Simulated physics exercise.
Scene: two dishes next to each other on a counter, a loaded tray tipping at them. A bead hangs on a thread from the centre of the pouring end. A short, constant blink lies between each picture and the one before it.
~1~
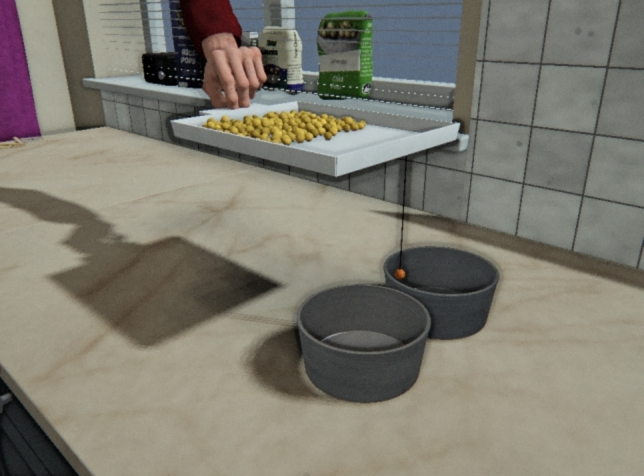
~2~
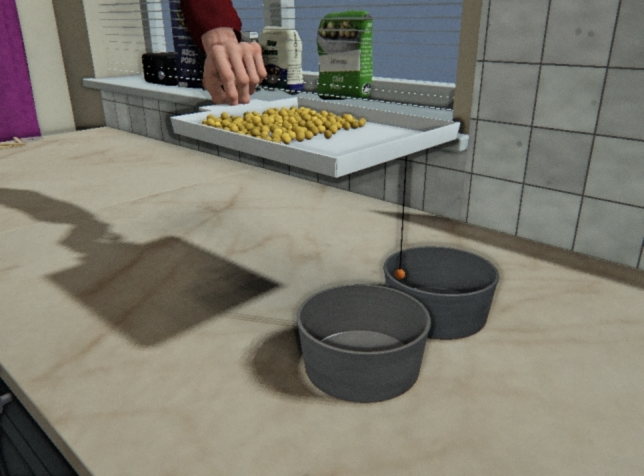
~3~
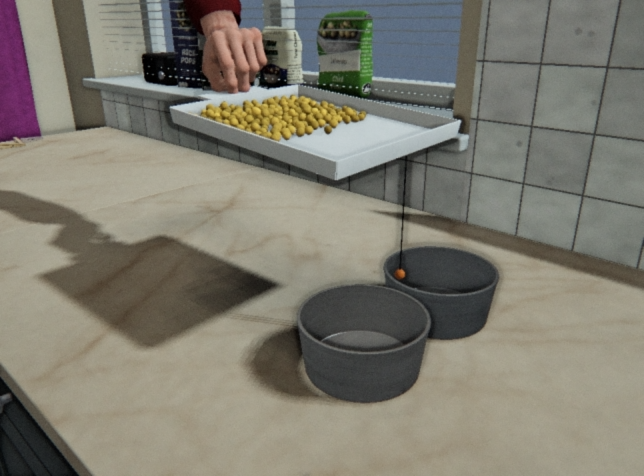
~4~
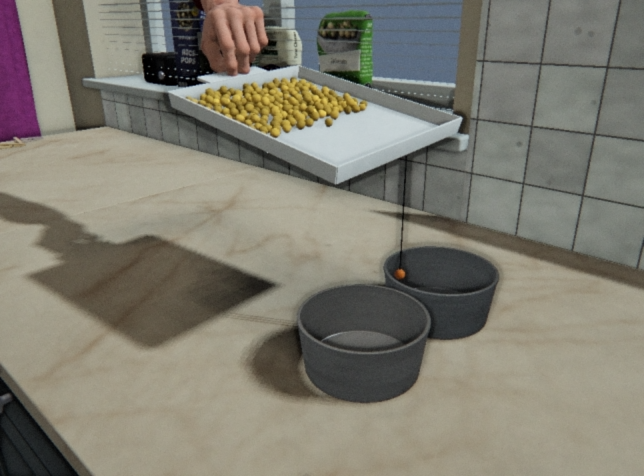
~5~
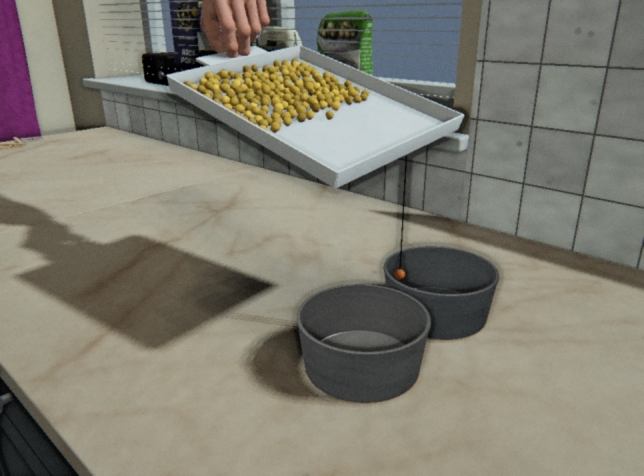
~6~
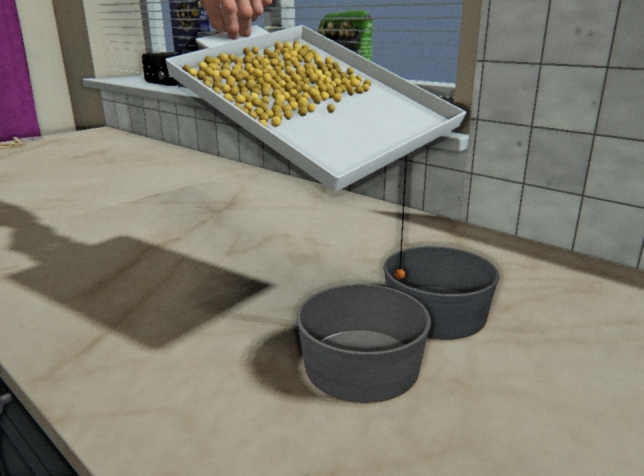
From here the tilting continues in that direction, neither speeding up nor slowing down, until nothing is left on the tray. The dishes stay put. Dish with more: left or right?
Oh, the winner here is the left dish, by the look of it.
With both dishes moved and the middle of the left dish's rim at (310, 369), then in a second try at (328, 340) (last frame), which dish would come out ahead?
Try 1: The right-side dish; try 2: The left-side dish.
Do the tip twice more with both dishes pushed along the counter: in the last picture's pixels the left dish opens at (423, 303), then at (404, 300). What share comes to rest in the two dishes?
About 40% and about 50%.
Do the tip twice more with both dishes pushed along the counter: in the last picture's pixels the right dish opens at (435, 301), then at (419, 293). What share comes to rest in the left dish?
Roughly 40% on the first try and 50% on the second.
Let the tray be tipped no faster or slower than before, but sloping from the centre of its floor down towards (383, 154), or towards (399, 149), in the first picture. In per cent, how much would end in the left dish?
Respectively 30 % and 10 %.
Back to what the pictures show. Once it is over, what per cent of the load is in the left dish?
Around 70 per cent.
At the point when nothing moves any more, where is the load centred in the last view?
Near (376, 368).
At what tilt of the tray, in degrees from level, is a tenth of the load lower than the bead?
It's turned some 80 degrees by then.
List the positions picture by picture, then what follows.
Corners of the pouring end at (336, 156) and (457, 123), level; middle of the load at (276, 129), puffed corn balls; left dish at (416, 362); right dish at (488, 305); bead on its thread at (400, 274), in the first picture.
Corners of the pouring end at (336, 157) and (457, 123), level; middle of the load at (276, 126), in the second picture.
Corners of the pouring end at (337, 161) and (458, 121), tipped barely, lowest at the left corner; middle of the load at (276, 118), in the third picture.
Corners of the pouring end at (337, 166) and (460, 117), tipped a little, lowest at the left corner; middle of the load at (276, 106), in the fourth picture.
Corners of the pouring end at (338, 171) and (461, 115), tipped clearly, lowest at the left corner; middle of the load at (277, 93), in the fifth picture.
Corners of the pouring end at (338, 176) and (463, 112), tipped clearly, lowest at the left corner; middle of the load at (278, 81); left dish at (416, 362); right dish at (488, 305), in the sixth picture.
Soon, tray tipped steeply; nearly all on the tray; a small part in the air.
A while on, tray tipped past a quarter turn; most on the tray; about a quarter in the left dish; a small part outside both; a stray few in the air.
Towards the end, tray tipped past a quarter turn; about two thirds in the left dish; about a third outside both.
Finally, tray tipped past a quarter turn; about two thirds in the left dish; none in the right dish; about a third outside both.
